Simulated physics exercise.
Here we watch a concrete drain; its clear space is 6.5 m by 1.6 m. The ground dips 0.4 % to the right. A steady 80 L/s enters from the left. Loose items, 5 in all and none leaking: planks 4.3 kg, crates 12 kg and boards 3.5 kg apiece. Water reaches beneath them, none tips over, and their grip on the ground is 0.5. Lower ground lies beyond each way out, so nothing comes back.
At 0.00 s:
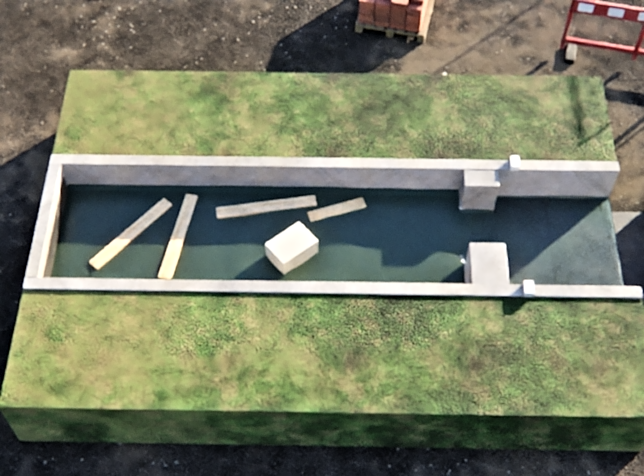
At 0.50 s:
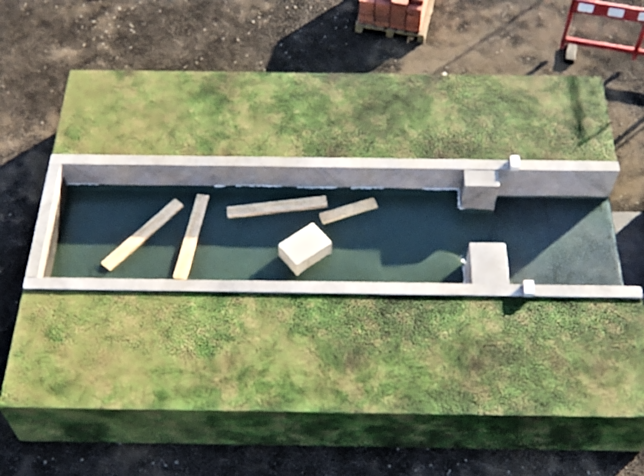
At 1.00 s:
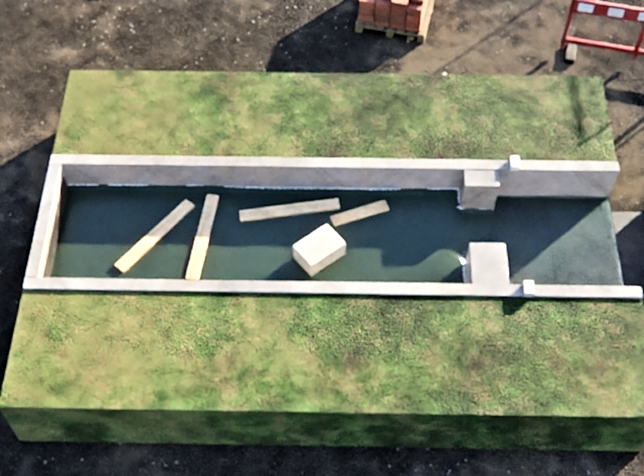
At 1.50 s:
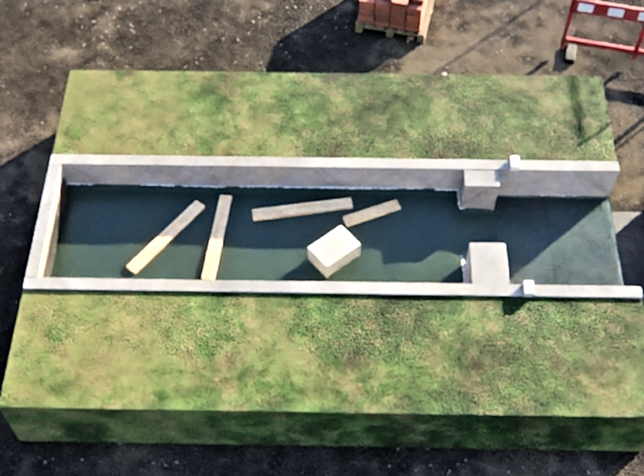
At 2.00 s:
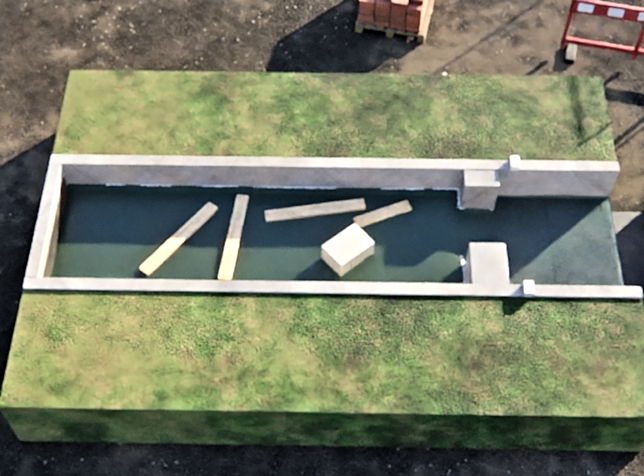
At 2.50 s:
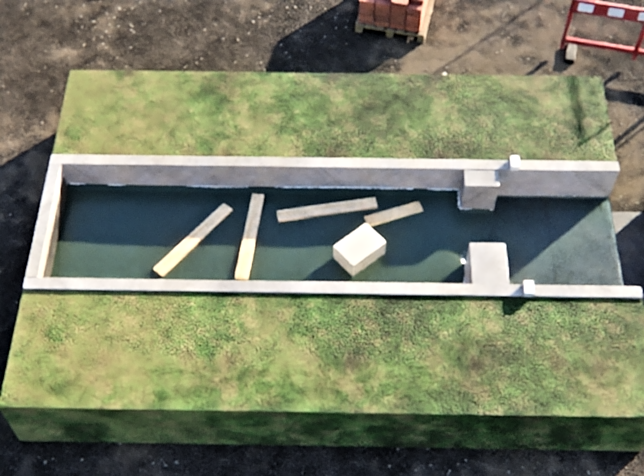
A long, walled concrete channel of dark water, set in a raised block of patchy grass on dark ground, is seen from high above at an angle. Four pale planks and a whitish crate float left of two concrete blocks that narrow the channel, with bricks and a red-and-white barrier beyond. All five floating pieces drift slowly rightward together, barely turning, while the camera stays still.
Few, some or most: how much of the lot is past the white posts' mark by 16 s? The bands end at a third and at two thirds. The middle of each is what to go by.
That comes to one to two thirds.
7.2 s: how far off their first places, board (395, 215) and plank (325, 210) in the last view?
For the first it's washed out, and for the second it's 300 cm.
After 3.5 s 0 of 5 are over the mark; 5 afloat.
After 7.2 s 3 of 5 are over the mark; 3 afloat.
After 12.0 s 3 of 5 are over the mark; 2 afloat.
After 16.0 s 3 of 5 are over the mark; 2 afloat.
